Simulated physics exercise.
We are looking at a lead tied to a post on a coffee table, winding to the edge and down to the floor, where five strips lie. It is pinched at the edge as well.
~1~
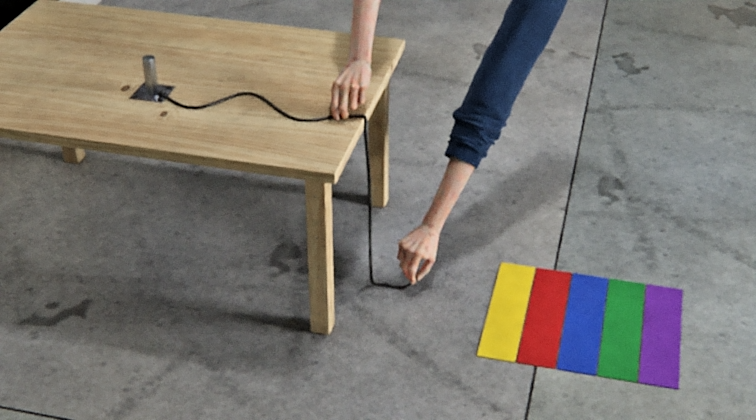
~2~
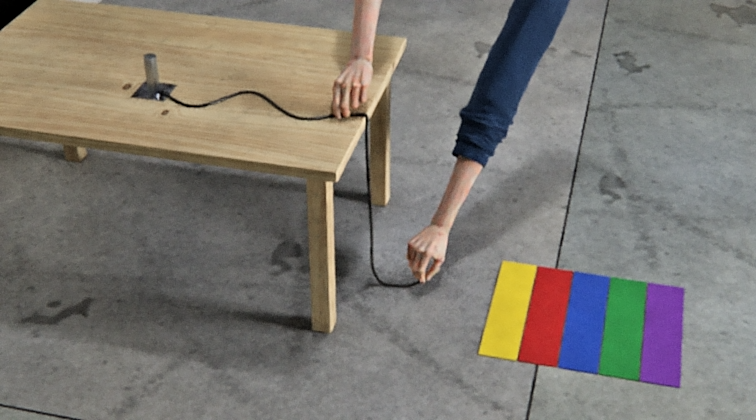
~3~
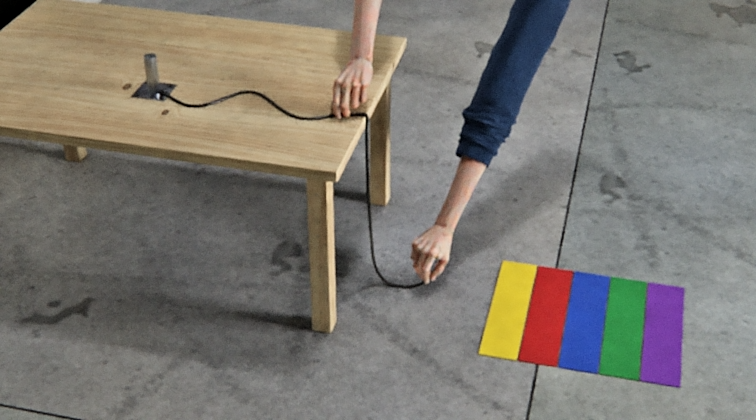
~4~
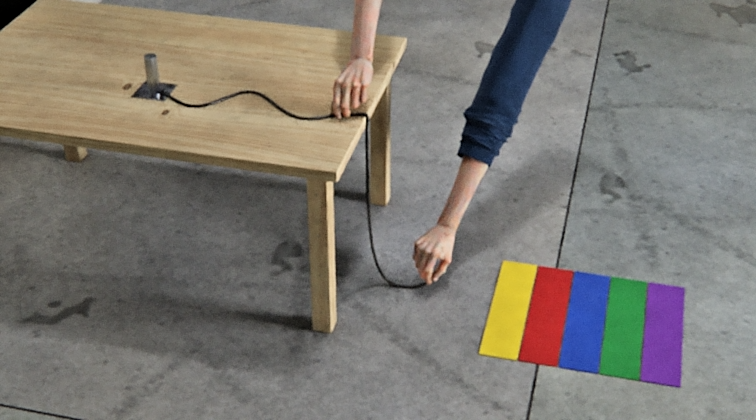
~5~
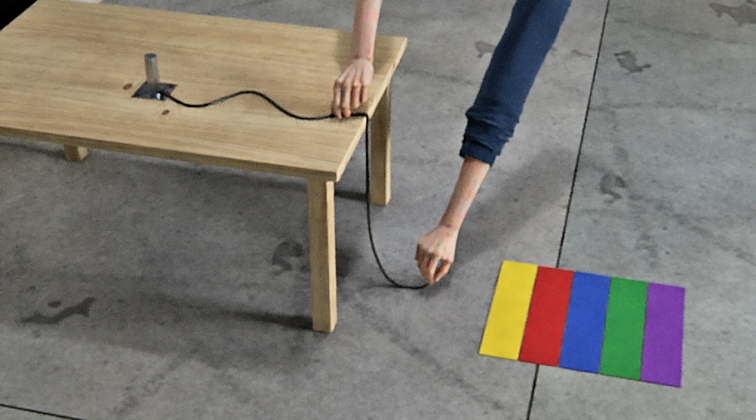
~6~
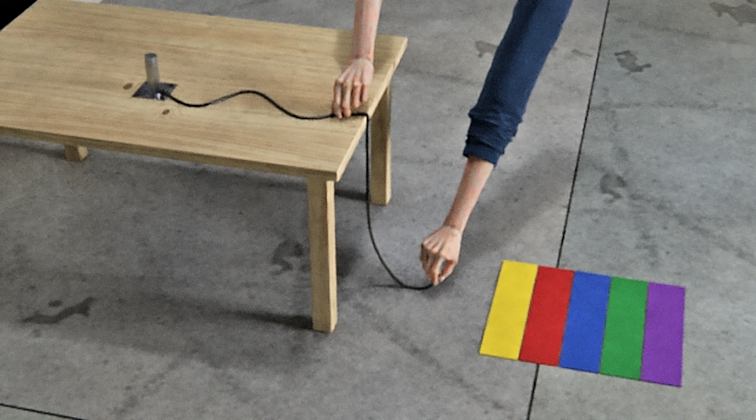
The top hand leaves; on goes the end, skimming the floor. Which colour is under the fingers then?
Over blue.
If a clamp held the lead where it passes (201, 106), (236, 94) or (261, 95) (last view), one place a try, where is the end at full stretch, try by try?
The places are (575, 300), (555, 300) and (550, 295).
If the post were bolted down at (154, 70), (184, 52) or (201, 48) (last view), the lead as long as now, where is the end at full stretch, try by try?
Try by try, around (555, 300), (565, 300) and (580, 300).
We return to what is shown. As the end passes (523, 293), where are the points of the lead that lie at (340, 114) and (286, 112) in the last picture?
They go to (370, 131) and to (323, 109).
Soon after, end near (523, 293); over yellow.
After that, end near (561, 299); over red.
At the stop, end near (583, 302); over blue. The end stops over the blue strip.
